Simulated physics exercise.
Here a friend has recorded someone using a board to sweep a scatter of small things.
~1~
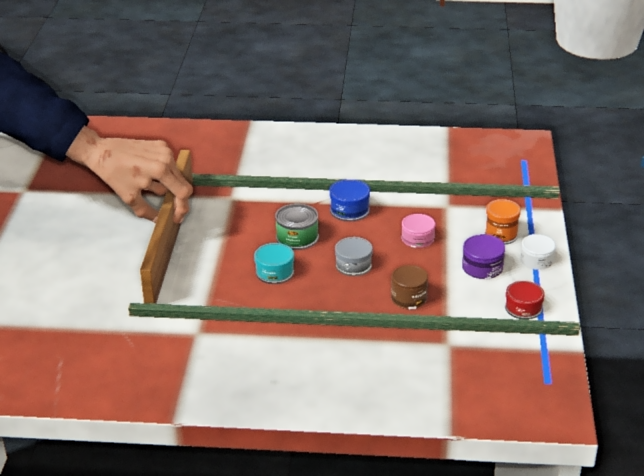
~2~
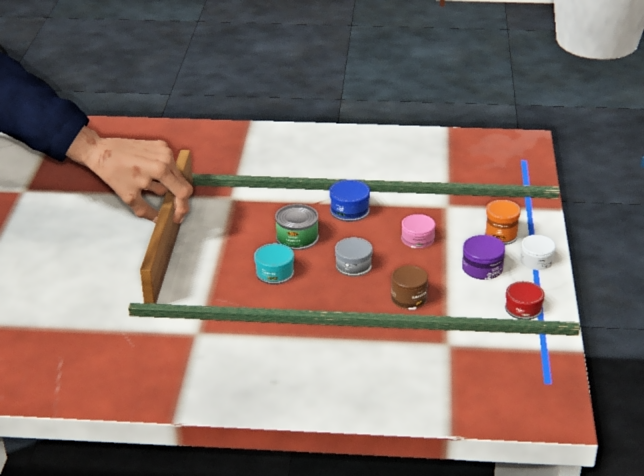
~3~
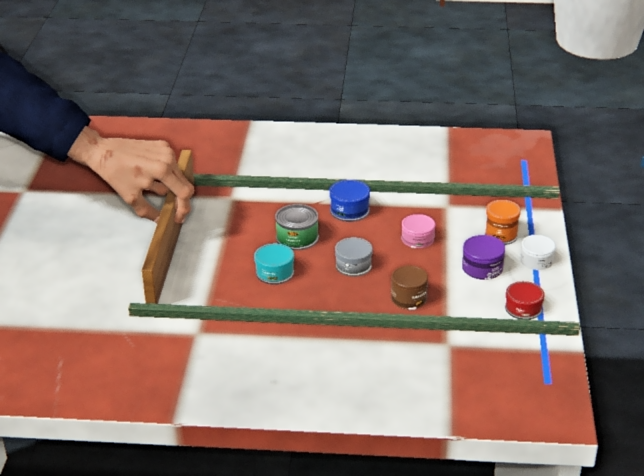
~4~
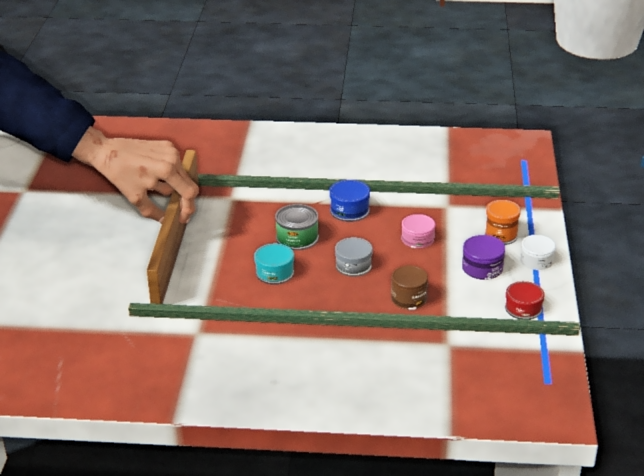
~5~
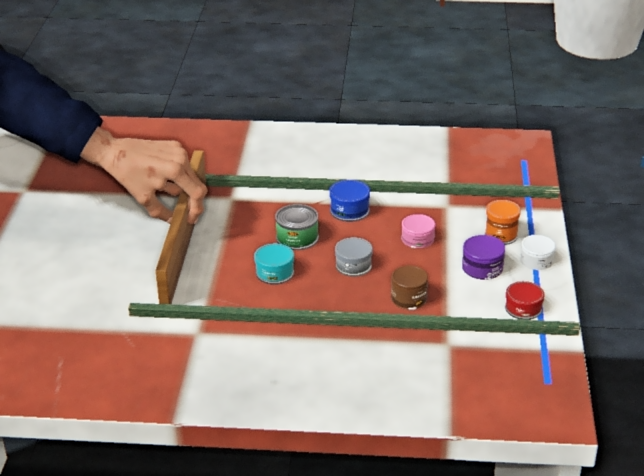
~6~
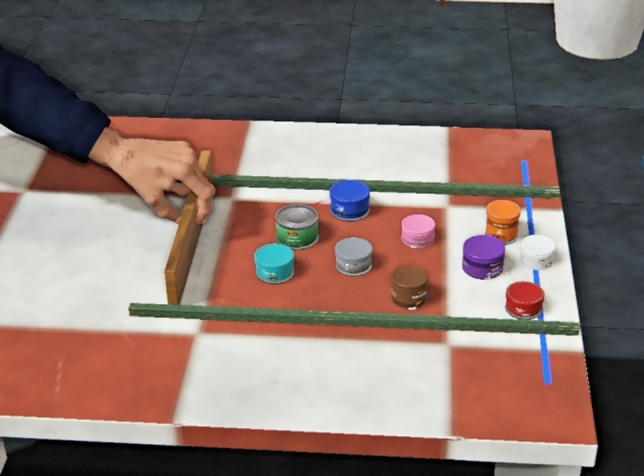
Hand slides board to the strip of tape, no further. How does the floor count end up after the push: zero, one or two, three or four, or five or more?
Most likely the sweep will knock off at least five.
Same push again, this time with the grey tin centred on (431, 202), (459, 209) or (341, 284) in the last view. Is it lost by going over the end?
Taking the three spots in turn, the grey tin comes off, then comes off, then holds its place.
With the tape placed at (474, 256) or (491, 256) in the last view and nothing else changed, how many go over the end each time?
First 0, second 1.
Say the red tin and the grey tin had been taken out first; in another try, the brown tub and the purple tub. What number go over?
That makes 4 fallen, then 3 fallen in the other try.
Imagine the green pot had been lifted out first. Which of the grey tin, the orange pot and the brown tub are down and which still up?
In that case the grey tin stays where it is, the orange pot goes off the edge, the brown tub stays where it is.
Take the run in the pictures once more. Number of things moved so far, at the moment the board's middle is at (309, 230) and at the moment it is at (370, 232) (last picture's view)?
First position 3; second position 5.
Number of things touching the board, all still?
5 touch it.
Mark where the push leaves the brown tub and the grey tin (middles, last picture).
(559, 302), and the other (554, 259).
Early on, none off yet; white tub at rest near (538, 253); red tin at rest near (524, 300); orange pot at rest near (502, 222).
Finally, the number that fall off is five or more; lost, pink tub, purple tub, orange pot, red tin and white tub.
